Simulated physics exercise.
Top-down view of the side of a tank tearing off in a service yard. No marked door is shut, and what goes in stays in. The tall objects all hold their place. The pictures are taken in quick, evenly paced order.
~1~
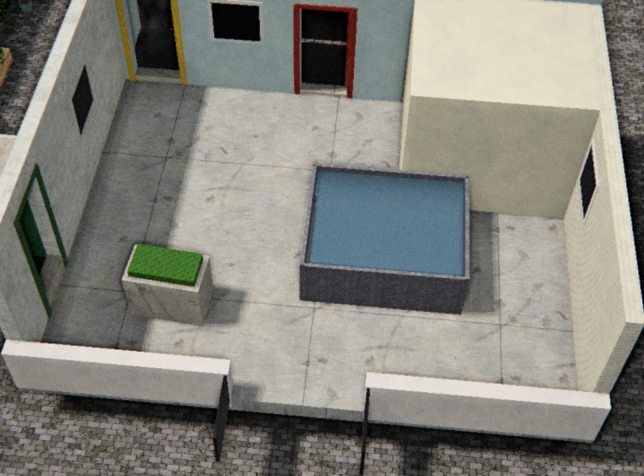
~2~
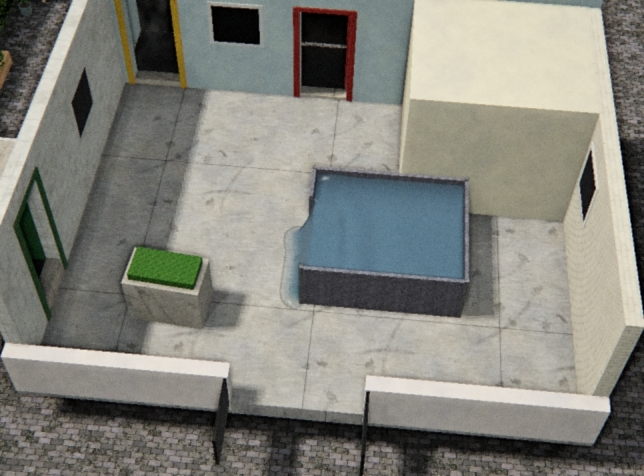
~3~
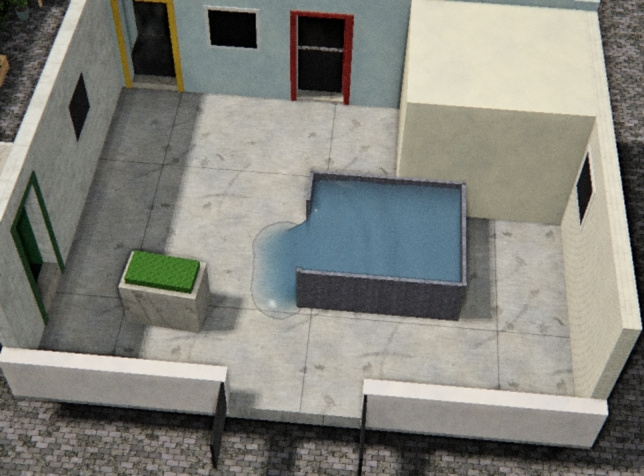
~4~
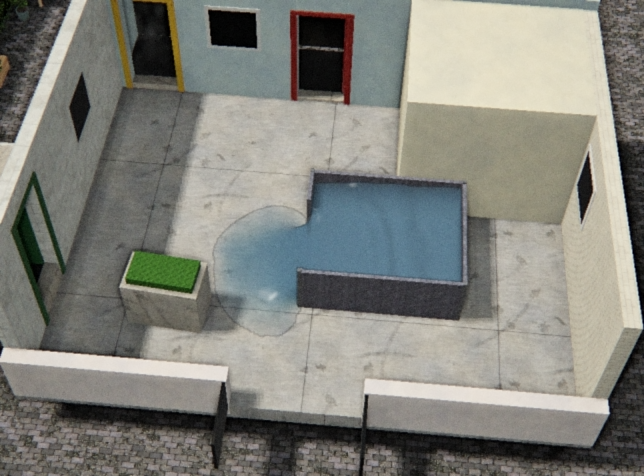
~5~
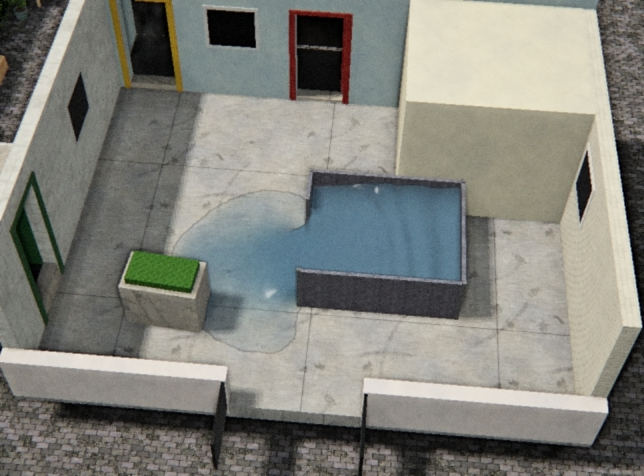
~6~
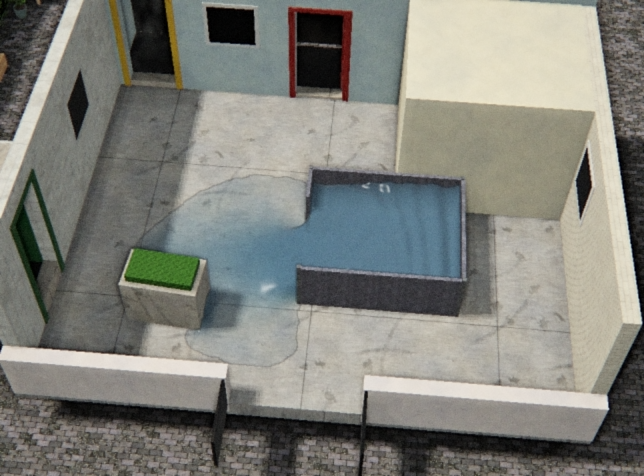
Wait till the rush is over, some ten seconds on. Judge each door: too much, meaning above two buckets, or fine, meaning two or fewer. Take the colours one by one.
Green door: Fine, red door: Fine, yellow door: Too much.
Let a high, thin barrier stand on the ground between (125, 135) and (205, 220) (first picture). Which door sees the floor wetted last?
It's the red door.
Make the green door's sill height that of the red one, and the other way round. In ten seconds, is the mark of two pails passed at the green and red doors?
The green door overshoots the limit, and the red door falls short of it.
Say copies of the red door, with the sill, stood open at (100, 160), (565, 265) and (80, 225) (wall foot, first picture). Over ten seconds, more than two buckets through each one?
In sequence: Exceeds it, falls short, exceeds it.
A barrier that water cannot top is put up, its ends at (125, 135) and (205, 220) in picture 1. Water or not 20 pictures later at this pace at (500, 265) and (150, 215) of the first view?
Spared and submerged, in that order.
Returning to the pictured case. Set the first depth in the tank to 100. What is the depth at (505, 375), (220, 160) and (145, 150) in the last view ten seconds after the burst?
4, 8 and 14 in a hundred, in turn.
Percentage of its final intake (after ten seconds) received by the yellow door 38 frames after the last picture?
Share at that point: Close to 80 in a hundred.
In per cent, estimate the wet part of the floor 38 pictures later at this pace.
Roughly 85 %.
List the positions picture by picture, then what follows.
Still water in the open tank at (387, 222), in the first frame.
The front is at (294, 305), out from the gap at (308, 256), in the second frame.
Water pours out at (305, 260) and has run to (278, 227), in the third frame.
Water pours out at (306, 261) and has run to (219, 246), in the fourth frame.
The front is at a hidden place, out from the gap at (305, 261), in the fifth frame.
The front is at a hidden place, out from the gap at (305, 258), in the sixth frame.
A moment on, water covers 35 % of the floor; the green door wet at the sill, nothing in, the red door not reached, the yellow door not reached.
Next, water covers 45 % of the floor; the green door wet at the sill, nothing in, the red door not reached, the yellow door not reached.
Then, water covers 55 % of the floor; the green door under two buckets in, the red door not reached, the yellow door far over two buckets in.
Later, water covers 85 % of the floor; the green door under two buckets in, the red door wet at the sill, nothing in, the yellow door far over two buckets in.
In the end, water covers 95 % of the floor; the green door under two buckets in, the red door under two buckets in, the yellow door far over two buckets in.
